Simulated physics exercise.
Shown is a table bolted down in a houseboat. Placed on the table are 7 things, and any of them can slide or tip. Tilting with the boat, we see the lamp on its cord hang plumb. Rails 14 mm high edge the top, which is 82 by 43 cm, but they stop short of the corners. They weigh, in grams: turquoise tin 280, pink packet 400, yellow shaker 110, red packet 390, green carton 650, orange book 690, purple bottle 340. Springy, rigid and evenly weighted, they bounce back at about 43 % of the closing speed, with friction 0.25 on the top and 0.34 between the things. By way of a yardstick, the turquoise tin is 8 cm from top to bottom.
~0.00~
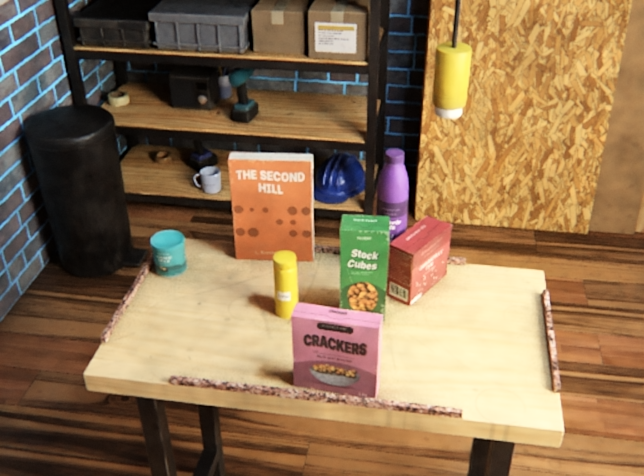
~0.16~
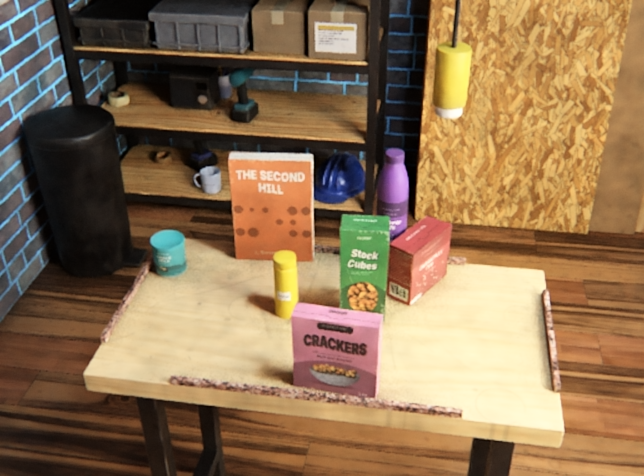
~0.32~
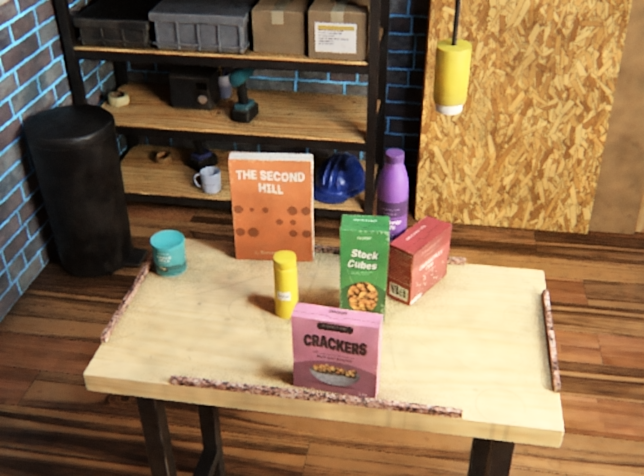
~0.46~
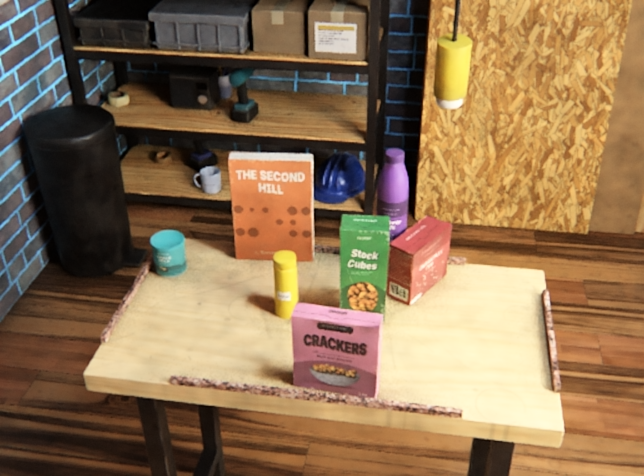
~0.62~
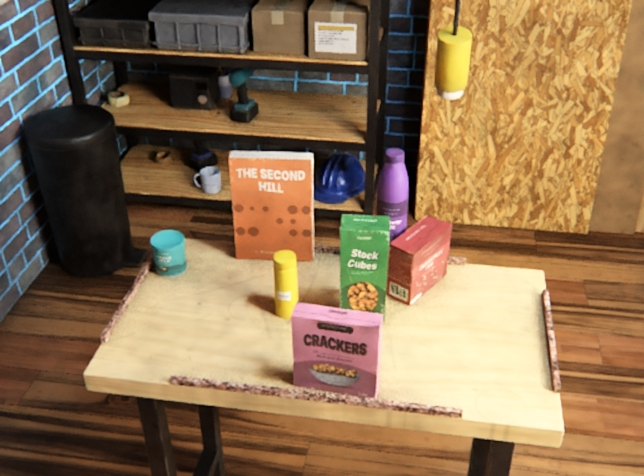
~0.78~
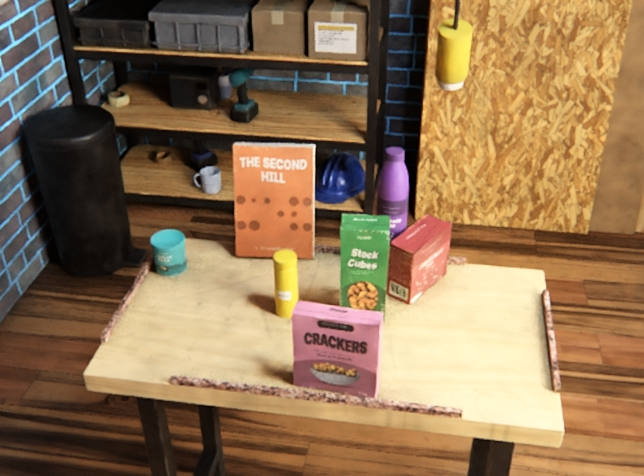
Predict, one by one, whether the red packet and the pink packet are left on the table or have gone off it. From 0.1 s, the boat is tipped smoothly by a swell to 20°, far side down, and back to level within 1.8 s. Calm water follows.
The red packet rides it out; the pink packet rides it out.
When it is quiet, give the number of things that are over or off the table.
I get 6.
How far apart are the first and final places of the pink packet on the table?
Displacement: Approx. 23 cm.
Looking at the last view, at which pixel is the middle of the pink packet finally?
It comes to rest near (346, 300).
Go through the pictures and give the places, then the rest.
The first picture shows boat level; red packet (419, 260); pink packet (337, 352).
The second picture shows boat level; green carton (364, 270); orange book (273, 209).
The third picture shows floor tilted 3°, far side down; purple bottle (391, 216); turquoise tin (169, 254).
The fourth picture shows floor tilted 7°, far side down; yellow shaker (286, 285); green carton (364, 270).
The fifth picture shows floor tilted 12°, far side down; orange book (273, 208); purple bottle (392, 216).
The sixth picture shows floor tilted 17°, far side down; red packet (419, 259); pink packet (337, 350).
After 1.28 s, floor tilted 16°, far side down; turquoise tin, orange book and purple bottle now off the table; pink packet on its side near (353, 308); yellow shaker moved 13 cm.
After 1.68 s, floor tilted 3°, far side down; yellow shaker and green carton now off the table; pink packet on its side near (346, 300).
In the end (2.4 s), off the table, turquoise tin, yellow shaker, green carton, orange book and purple bottle; toppled on the table, pink packet; the last one under 5 cm from the start. In the last view, red packet near (421, 257), pink packet near (346, 300).
